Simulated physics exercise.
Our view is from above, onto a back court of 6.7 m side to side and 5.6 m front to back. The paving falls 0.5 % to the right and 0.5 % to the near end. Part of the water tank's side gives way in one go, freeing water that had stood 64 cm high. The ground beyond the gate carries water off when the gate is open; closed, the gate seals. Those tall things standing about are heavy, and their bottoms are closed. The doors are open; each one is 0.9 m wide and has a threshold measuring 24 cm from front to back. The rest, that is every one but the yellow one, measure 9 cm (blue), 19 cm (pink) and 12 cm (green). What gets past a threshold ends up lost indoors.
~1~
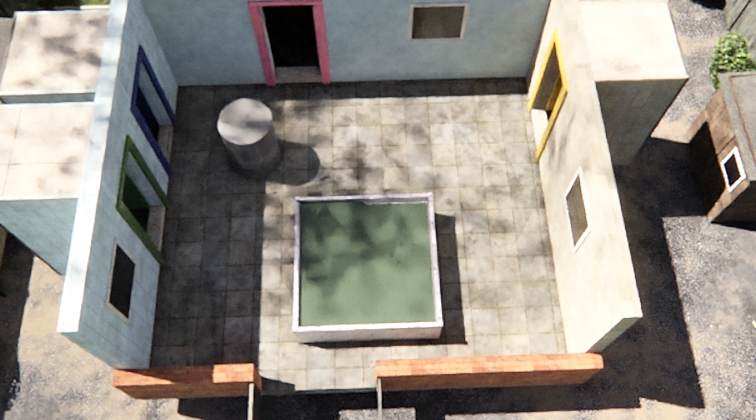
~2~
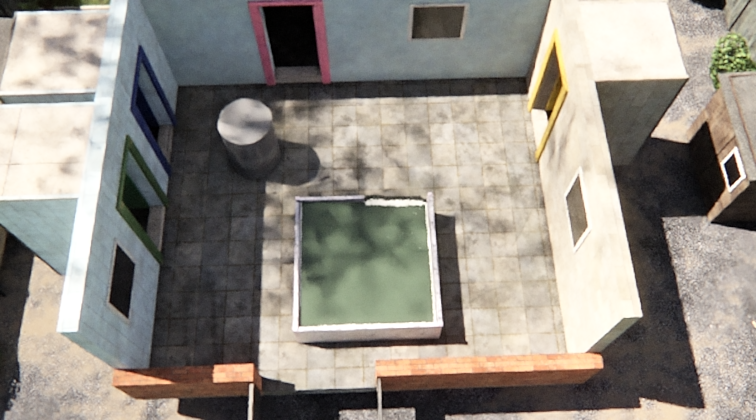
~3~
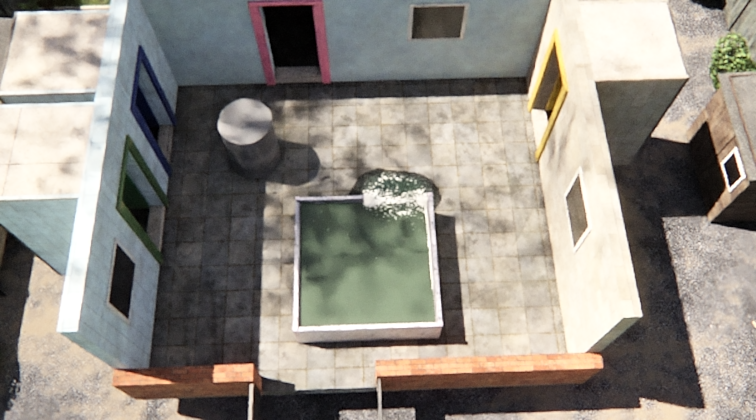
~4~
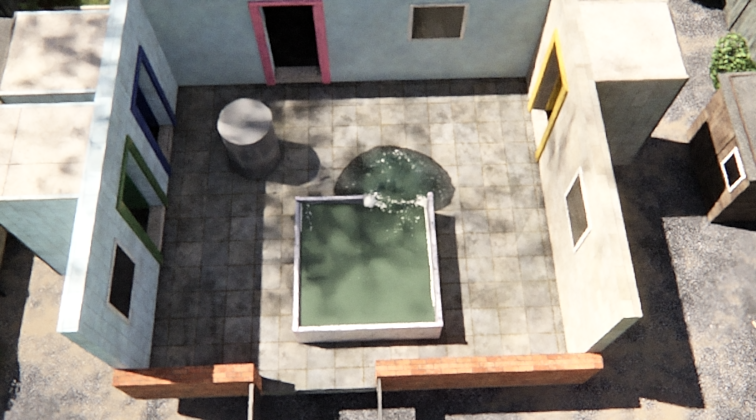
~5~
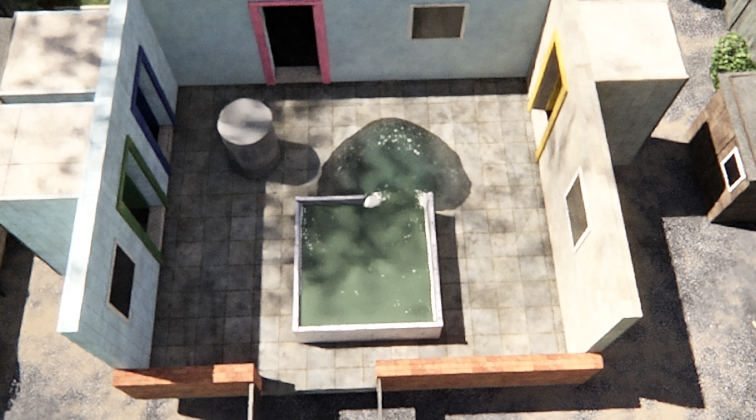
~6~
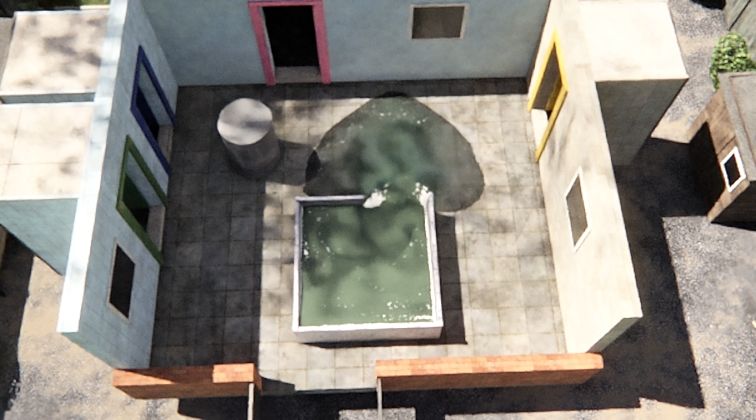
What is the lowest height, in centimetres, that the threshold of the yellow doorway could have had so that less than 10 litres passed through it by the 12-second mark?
About 17 cm.
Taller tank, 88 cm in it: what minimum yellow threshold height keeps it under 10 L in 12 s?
24 cm.
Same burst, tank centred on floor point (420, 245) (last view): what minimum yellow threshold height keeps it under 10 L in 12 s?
Some 24 cm.
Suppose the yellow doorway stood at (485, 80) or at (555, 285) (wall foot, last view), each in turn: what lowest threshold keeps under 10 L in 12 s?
You'd want about 24 cm there first, then about 9.5 cm.
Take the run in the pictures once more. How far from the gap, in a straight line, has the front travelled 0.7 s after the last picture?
The front is some 3.4 m out.
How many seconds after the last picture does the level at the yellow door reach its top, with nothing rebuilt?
The level tops out around 2.0 s.
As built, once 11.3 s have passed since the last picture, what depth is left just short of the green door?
The depth there is around 3.0 cm.
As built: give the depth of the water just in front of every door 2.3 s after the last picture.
Depth (cm): Yellow 20 / blue 0 / pink 14 / green 0.
Then, 0.7 s after the last picture water covers 30 % of the floor, deepest (36 cm) near (402, 207); it has not reached the yellow door.
Then, 2.3 s after the last picture water covers 40 % of the floor, deepest (31 cm) near (515, 77); 20 cm at the yellow door, 9 litres in over its 13 cm threshold.
Then, 11.3 s after the last picture water covers 100 % of the floor, deepest (12 cm) near (501, 367); 9 cm at the yellow door, 47 litres in over its 13 cm threshold.
At the yellow door as built, the water peaked near 21 cm, 2.1 s after the last picture.
Run again over the same 12 s with other heights there, 25 litres in over 15 cm, 3 litres over 20 cm. The limit of 10 litres is kept from about 17 cm up.
